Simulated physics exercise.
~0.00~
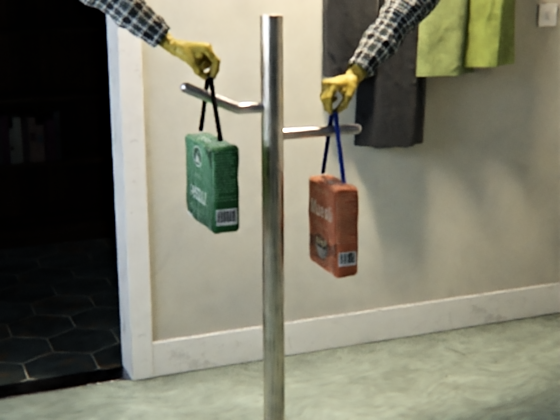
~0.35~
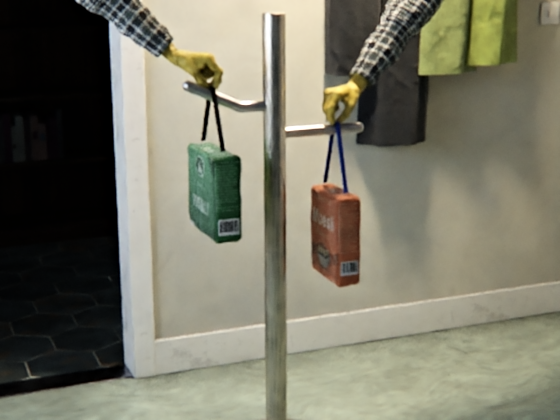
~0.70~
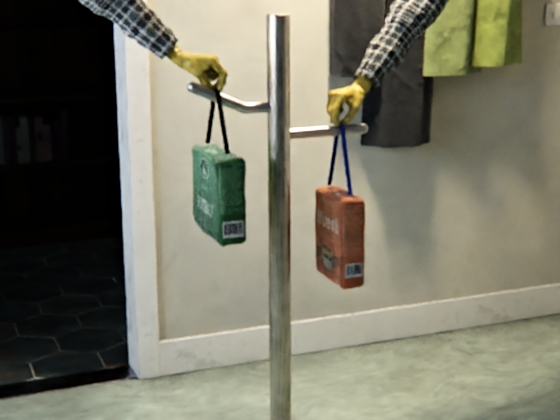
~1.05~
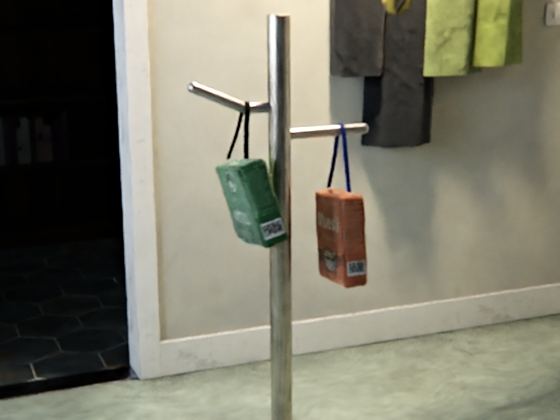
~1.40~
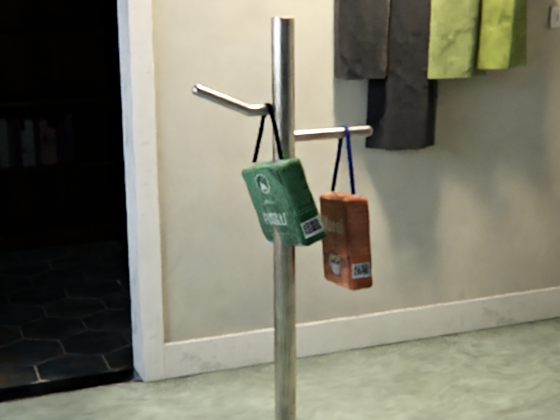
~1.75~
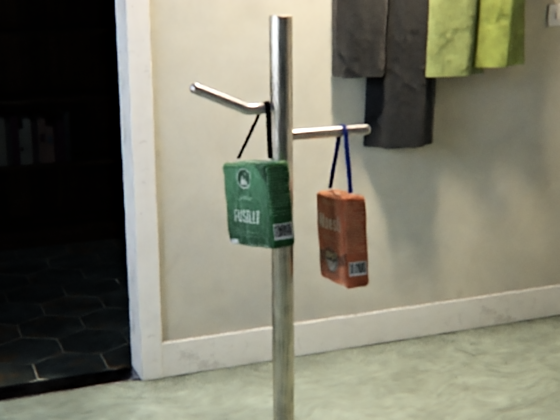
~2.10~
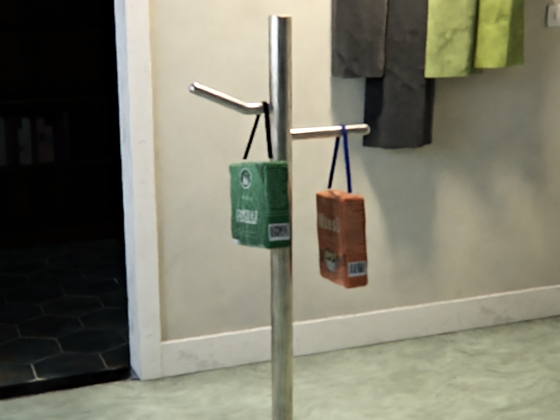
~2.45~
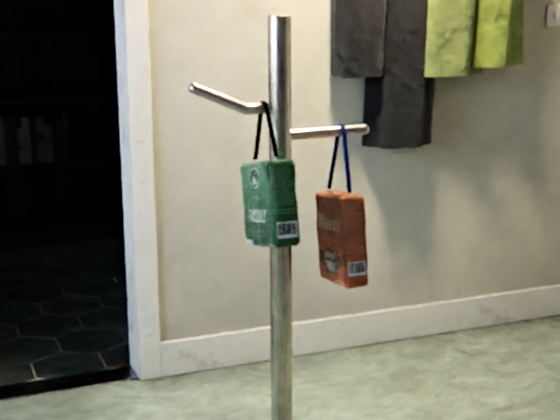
The clip opens on a metal stand with a bare peg on each side, where two yellow-gloved hands in checked sleeves hold a green bag at the left and an orange bag at the right by their loops. The hands lower both bags slightly onto the pegs, then let go and leave the view. The green bag's loop slides right along its peg to the post, and the bag tilts and swings. It twists back and forth against the post while the orange bag barely moves. Both bags end up hanging from their pegs.
